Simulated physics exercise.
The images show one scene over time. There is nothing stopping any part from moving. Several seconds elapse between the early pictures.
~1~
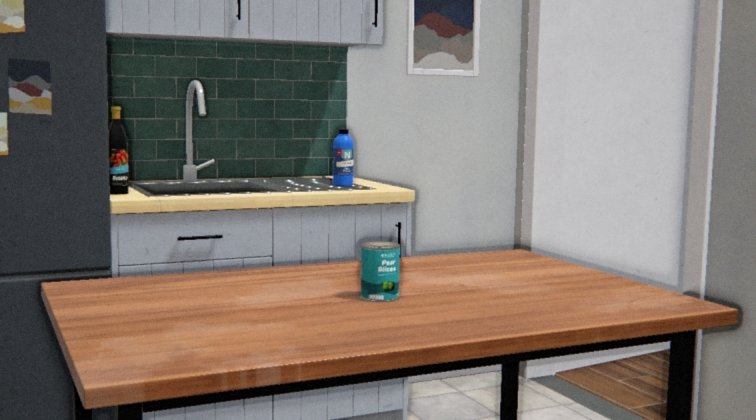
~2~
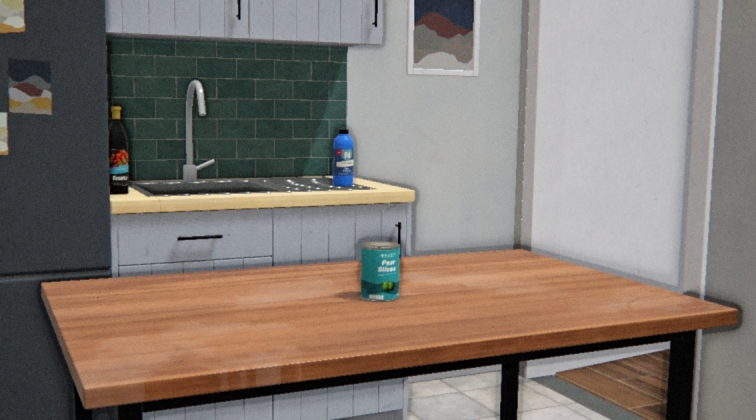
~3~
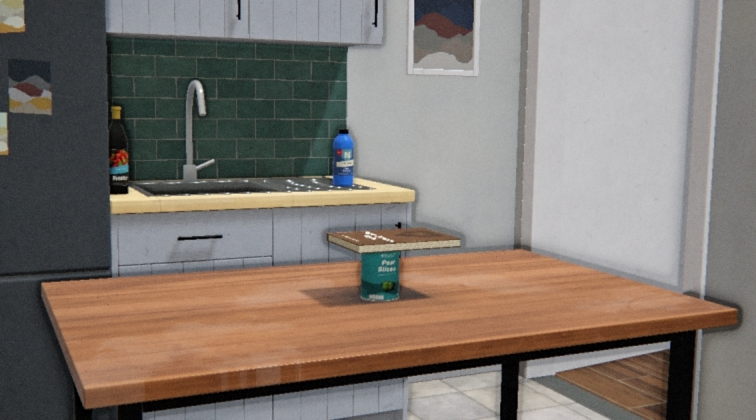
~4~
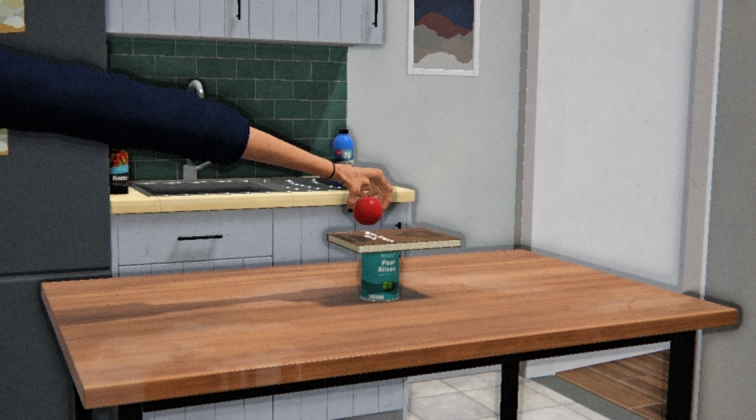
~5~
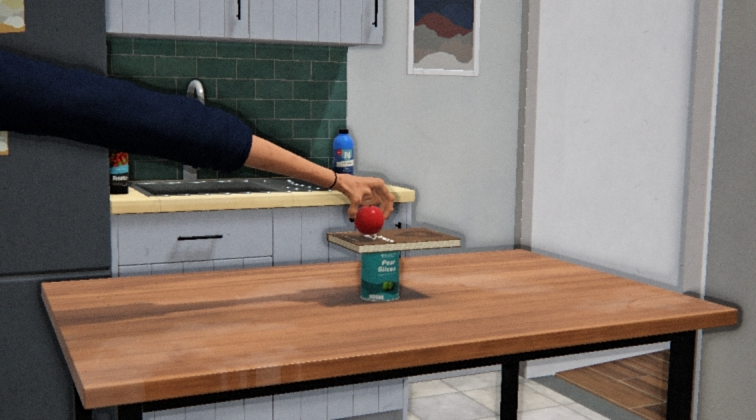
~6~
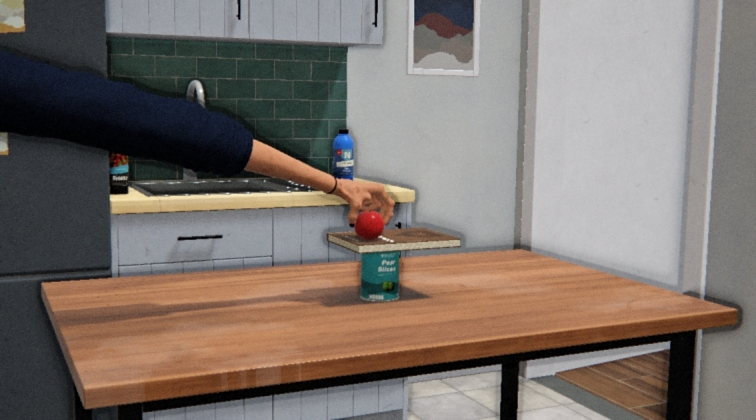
In a kitchen, a green can stands on a wooden table, and a flat brown book then appears lying across its top. An arm reaches in from the left and lowers a red apple onto the book, the hand staying on it.
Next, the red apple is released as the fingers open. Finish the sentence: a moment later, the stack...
It stays put.
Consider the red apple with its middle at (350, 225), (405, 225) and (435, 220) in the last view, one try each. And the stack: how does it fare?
So, first it stays steady, next it stays steady, and last it tips over.
Then, 0.50 s after the last picture, nothing has stirred.
Then, 1.30 s after the last picture, red apple resting near (369, 226).
At rest, all 3 in place. Seen from the same camera at the end, red apple near (369, 226). The stack keeps its balance.
